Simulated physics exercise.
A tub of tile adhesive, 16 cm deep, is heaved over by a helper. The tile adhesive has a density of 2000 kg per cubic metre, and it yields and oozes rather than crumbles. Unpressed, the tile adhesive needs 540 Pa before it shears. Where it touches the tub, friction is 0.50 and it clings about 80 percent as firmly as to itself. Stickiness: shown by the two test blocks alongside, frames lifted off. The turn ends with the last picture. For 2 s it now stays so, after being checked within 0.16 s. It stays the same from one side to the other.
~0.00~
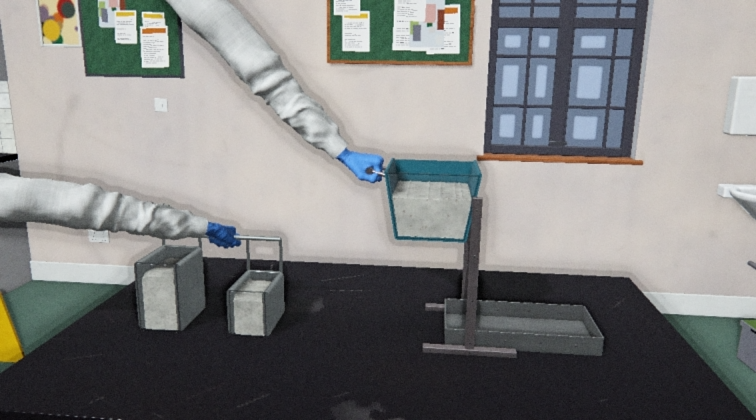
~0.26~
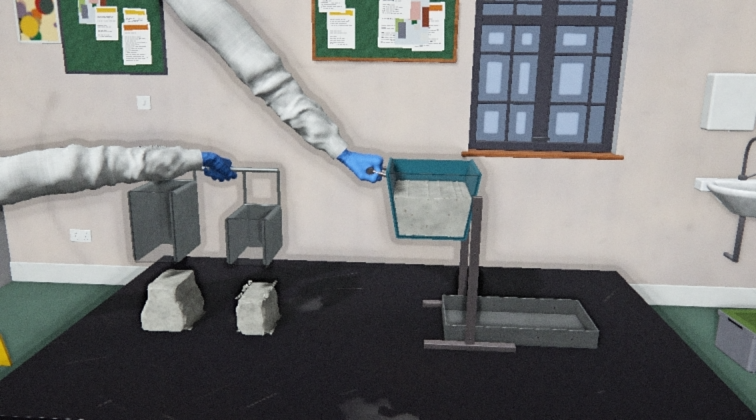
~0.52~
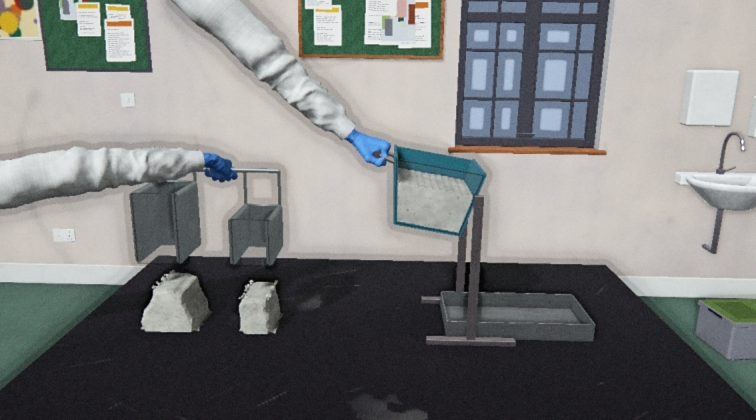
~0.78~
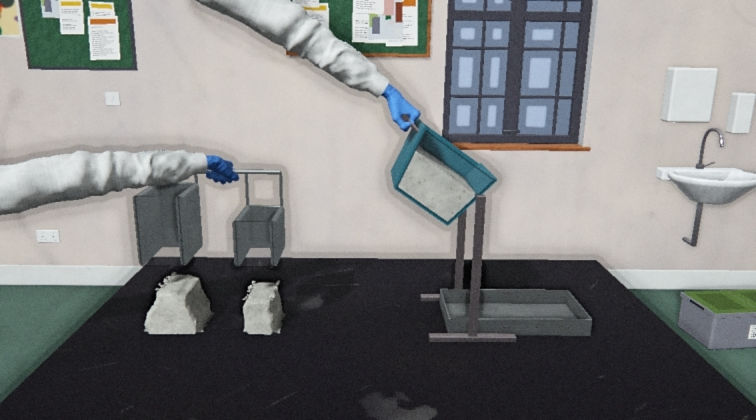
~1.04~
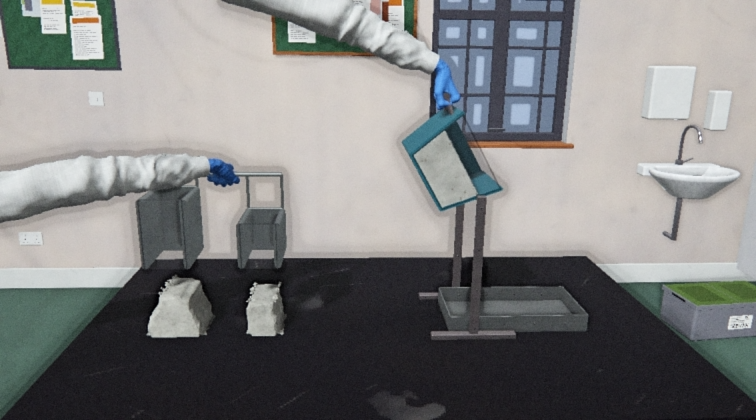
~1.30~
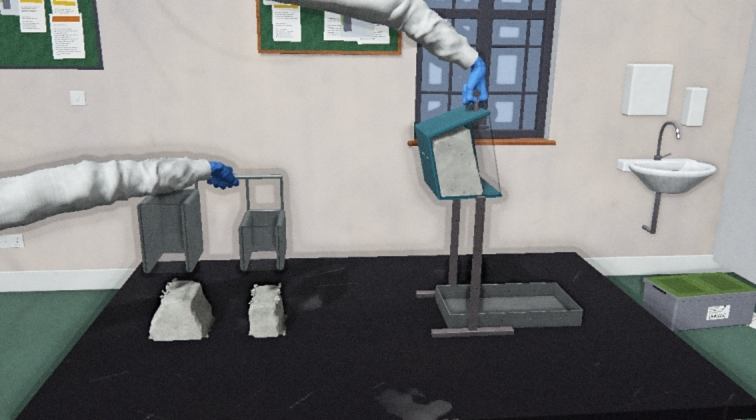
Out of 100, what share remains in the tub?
100 out of 100.
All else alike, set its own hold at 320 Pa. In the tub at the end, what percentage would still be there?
Then about 75 %.
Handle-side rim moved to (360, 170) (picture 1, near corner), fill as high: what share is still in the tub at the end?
About 70 per cent.
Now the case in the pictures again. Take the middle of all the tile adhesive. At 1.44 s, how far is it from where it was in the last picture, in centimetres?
Something like 2 cm, give or take.
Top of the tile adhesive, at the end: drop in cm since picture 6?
3 cm or so.
After 1.44 s, the tub is at 78 degrees and holds 100 %.
After 1.61 s, the tub is at 78 degrees and holds 100 %.
After 1.78 s, the tub is at 78 degrees and holds 100 %.
After 1.95 s, the tub is at 78 degrees and holds 100 %.
After 3.30 s, at the end, the tub is at 78 degrees and holds 100 %.
